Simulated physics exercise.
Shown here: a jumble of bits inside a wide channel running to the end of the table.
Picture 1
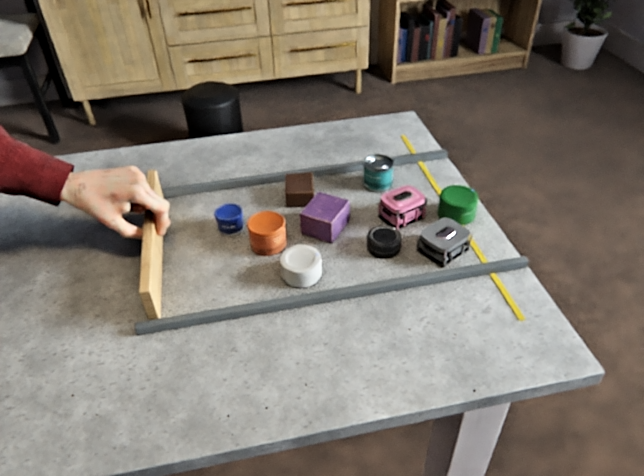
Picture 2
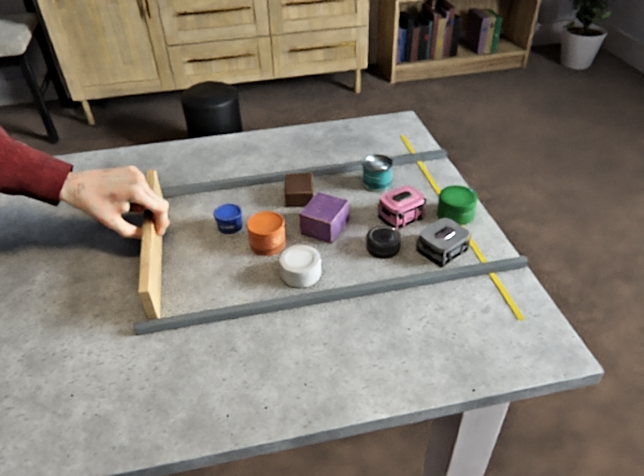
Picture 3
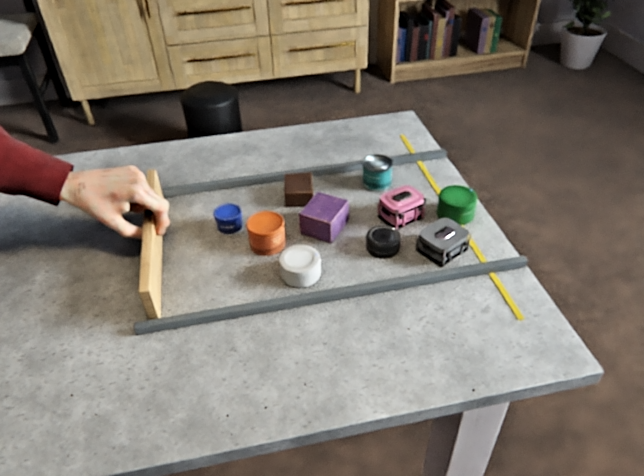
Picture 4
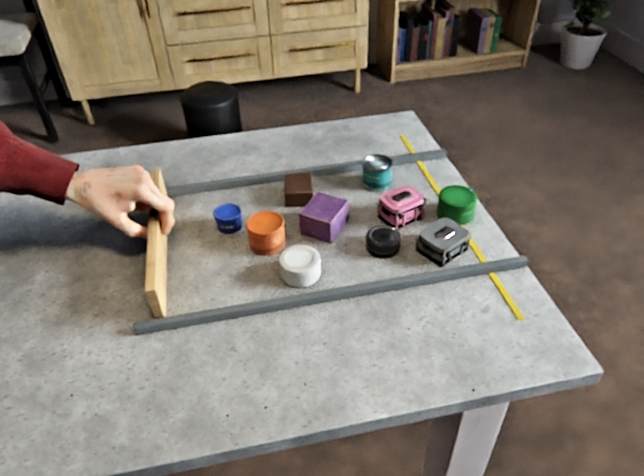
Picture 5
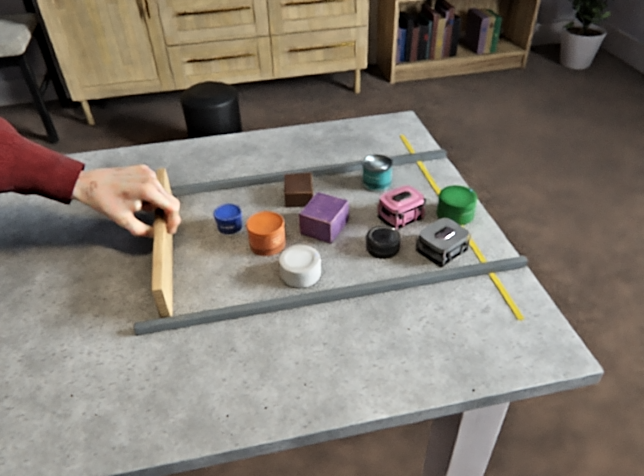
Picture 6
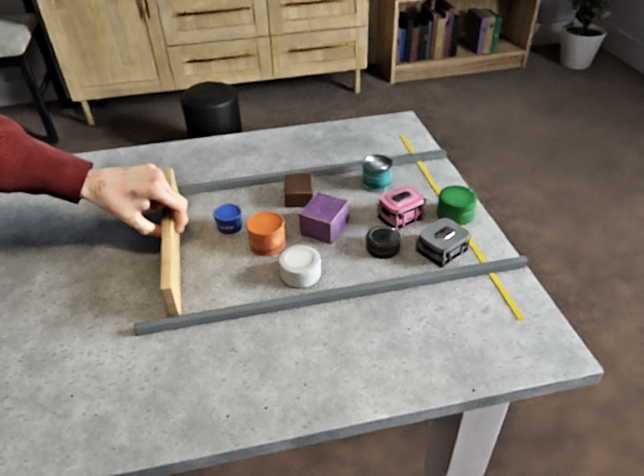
The clip opens on a hand in a red sleeve holding a wooden board upright at the left of a channel on a grey table, with colourful lids, tubs, blocks and cases spread toward a yellow tape line. The hand then slides the board slightly right, while the objects stay still, untouched.
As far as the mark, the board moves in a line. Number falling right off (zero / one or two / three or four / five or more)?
Five or more.
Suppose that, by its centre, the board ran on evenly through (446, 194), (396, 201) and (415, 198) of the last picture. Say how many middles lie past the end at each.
Past the end: 5, 1 and 2.
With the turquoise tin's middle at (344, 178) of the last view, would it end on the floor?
From that start the object does not stay.
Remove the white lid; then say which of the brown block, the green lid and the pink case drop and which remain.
Brown block still up, green lid down, pink case down.
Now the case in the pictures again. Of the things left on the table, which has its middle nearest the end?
That's the purple block.
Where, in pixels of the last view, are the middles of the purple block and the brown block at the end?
The first sits around (477, 194), while the other sits around (441, 167).
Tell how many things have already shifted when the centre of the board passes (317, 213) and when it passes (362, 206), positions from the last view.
Respectively 5 and 10.
Soon after, none off yet; green lid at rest near (457, 205); grey case at rest near (443, 242); pink case at rest near (401, 207).
After that, none off yet; green lid at rest near (457, 205); grey case at rest near (445, 242); pink case displaced a little near (412, 210).
And then, none off yet; green lid tilting well over near (509, 213); grey case displaced well along near (509, 237); pink case displaced well along near (468, 206).
In the end, the number that fall off is five or more; gone, black lid, turquoise tin, pink case, grey case and green lid.
